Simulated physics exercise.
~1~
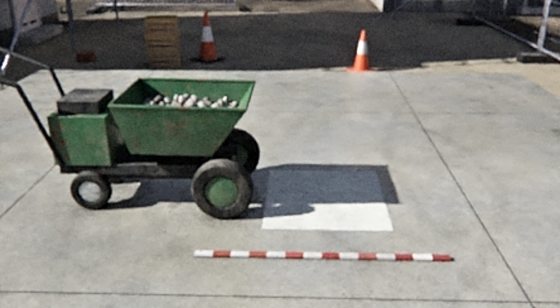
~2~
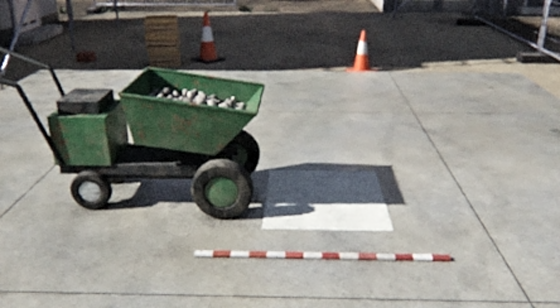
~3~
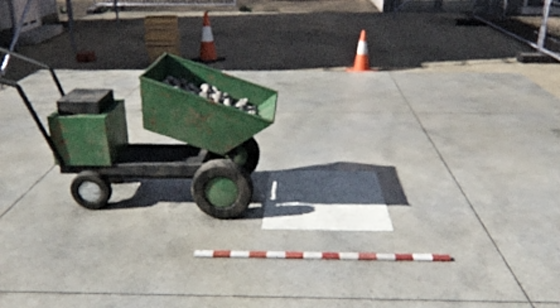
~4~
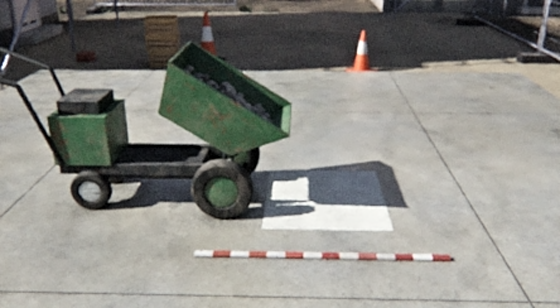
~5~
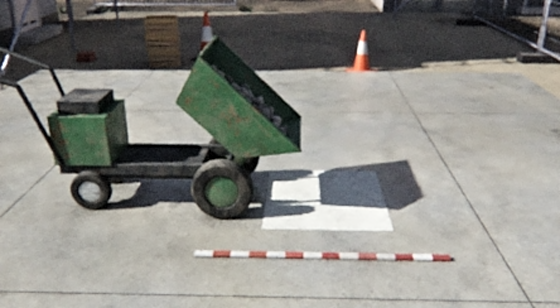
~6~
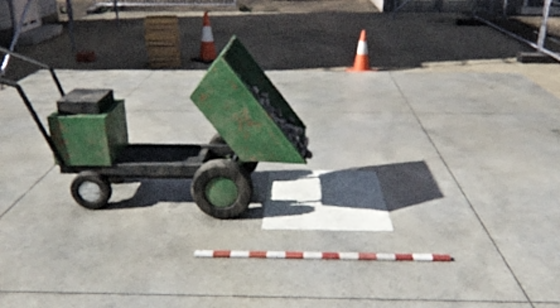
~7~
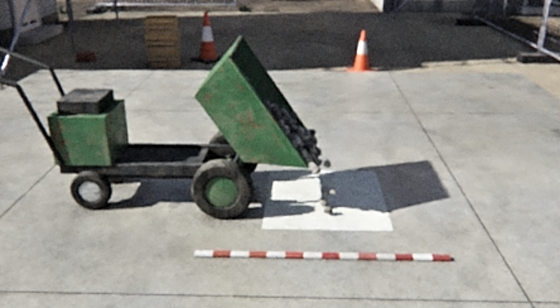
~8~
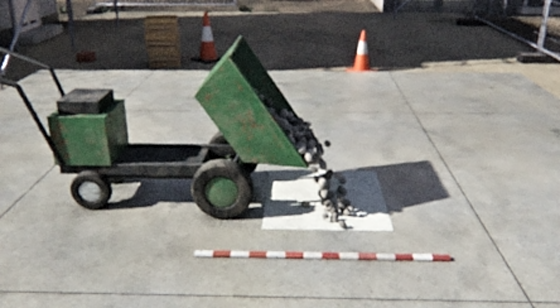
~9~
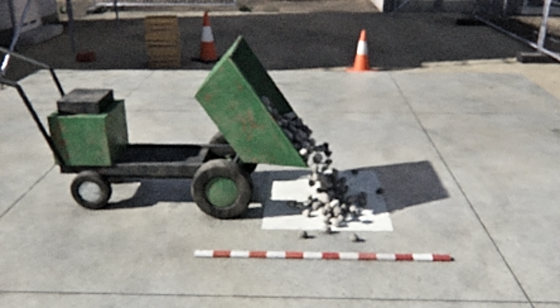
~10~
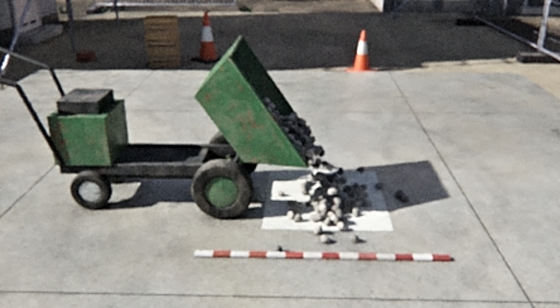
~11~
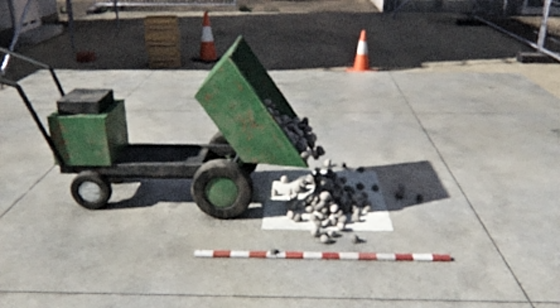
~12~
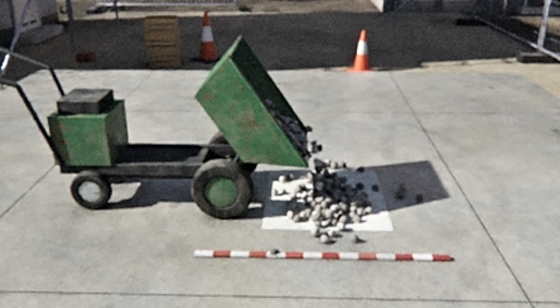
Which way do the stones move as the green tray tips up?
The stones move to the right, sliding out of the tray's lower end and down towards the white sheet.
